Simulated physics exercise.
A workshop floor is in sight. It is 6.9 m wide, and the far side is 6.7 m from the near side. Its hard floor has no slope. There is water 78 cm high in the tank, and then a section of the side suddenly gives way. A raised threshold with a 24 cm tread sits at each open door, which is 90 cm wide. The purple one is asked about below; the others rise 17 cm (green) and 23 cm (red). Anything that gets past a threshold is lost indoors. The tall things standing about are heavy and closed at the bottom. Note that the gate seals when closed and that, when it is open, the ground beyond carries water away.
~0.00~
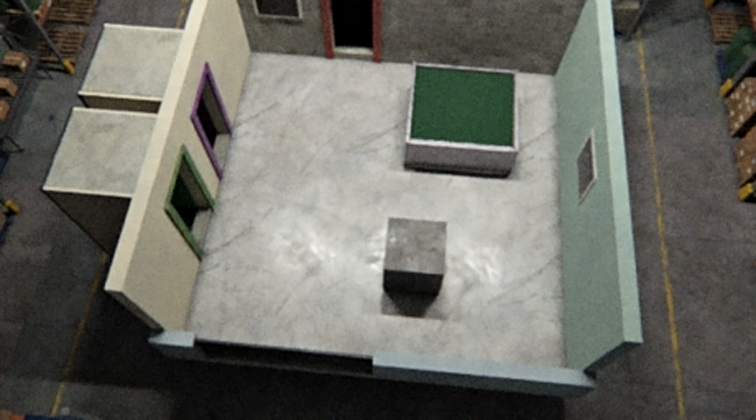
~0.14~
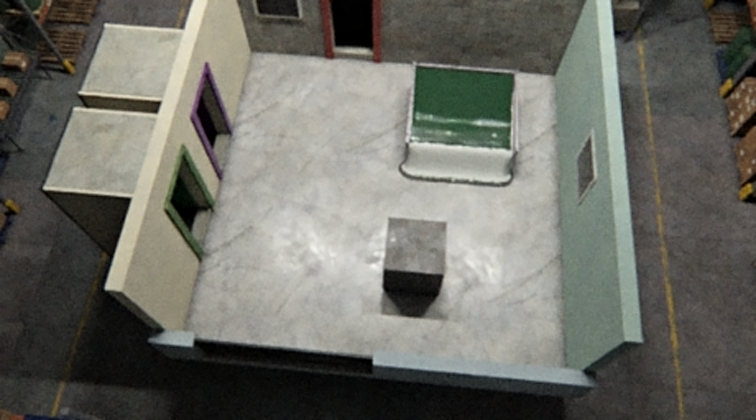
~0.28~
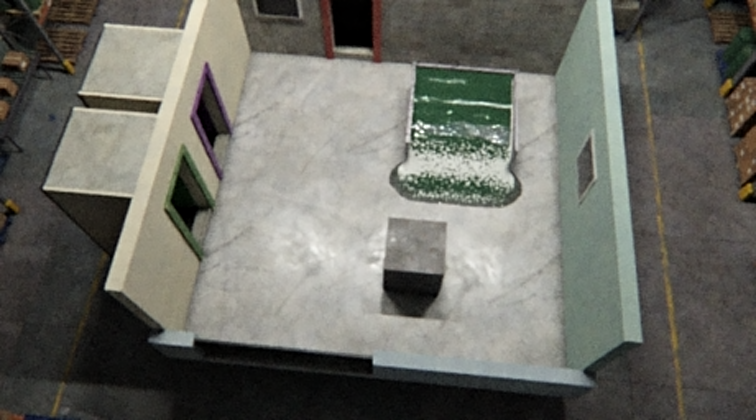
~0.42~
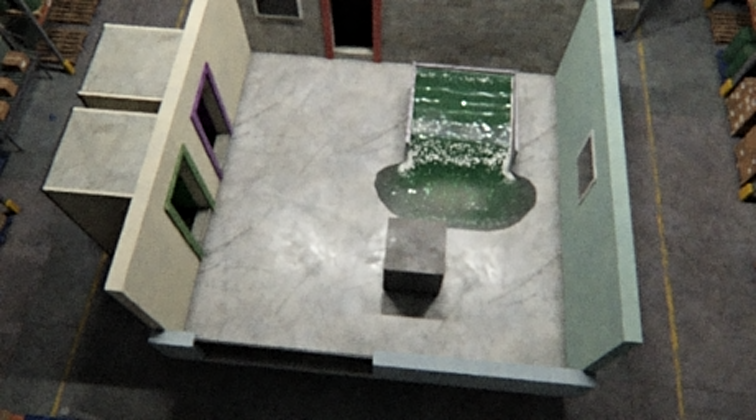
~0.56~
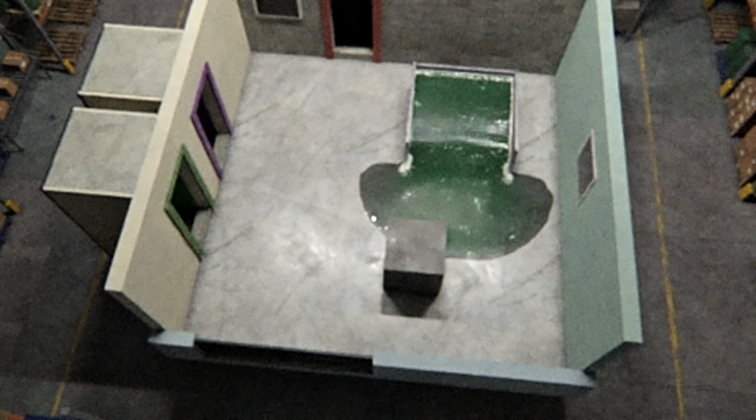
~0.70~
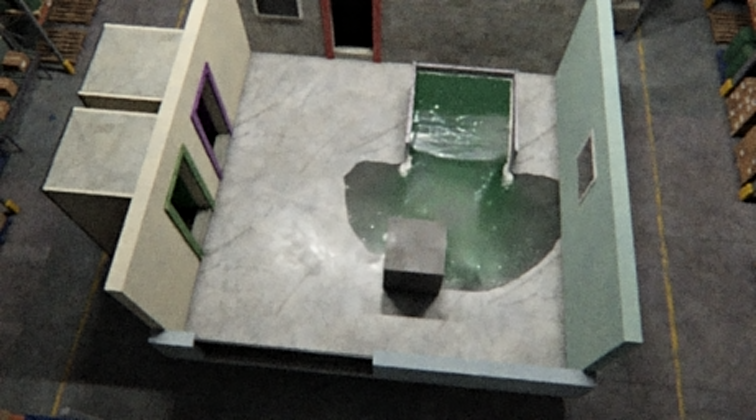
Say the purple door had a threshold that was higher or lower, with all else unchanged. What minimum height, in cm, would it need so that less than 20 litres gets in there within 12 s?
About 6 cm.
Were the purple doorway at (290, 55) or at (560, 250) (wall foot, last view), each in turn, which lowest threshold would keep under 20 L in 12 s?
You'd want roughly 11.0 cm there first, then roughly 12.5 cm.
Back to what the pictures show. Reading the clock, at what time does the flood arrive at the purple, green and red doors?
Purple: 3.2 s; green: 2.4 s; red: 7.0 s.
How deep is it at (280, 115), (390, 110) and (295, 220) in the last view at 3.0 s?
That's 0, 0 and 4 cm, in the order given.
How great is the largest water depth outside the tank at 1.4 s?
Max depth: About 46 cm.
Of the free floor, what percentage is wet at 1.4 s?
35 %.
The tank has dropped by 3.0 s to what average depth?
14 cm, roughly.
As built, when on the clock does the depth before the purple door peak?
Around 6.0 s, give or take.
After 1.4 s water covers 35 % of the floor, deepest (46 cm) near (430, 235); it has not reached the purple door.
After 3.0 s water covers 60 % of the floor, deepest (34 cm) near (554, 378); it has not reached the purple door.
After 12.0 s water covers 100 % of the floor, deepest (16 cm) near (537, 75); 5 cm at the purple door, 0 litres in over its 13 cm threshold.
At the purple door as built, the water arrived by 3.2 s and peaked near 12 cm at 6.2 s.
With a threshold of 5 cm, 35 litres would have come in within the 12 s; with 8 cm, 6 litres. So under 20 litres takes about 6 cm.
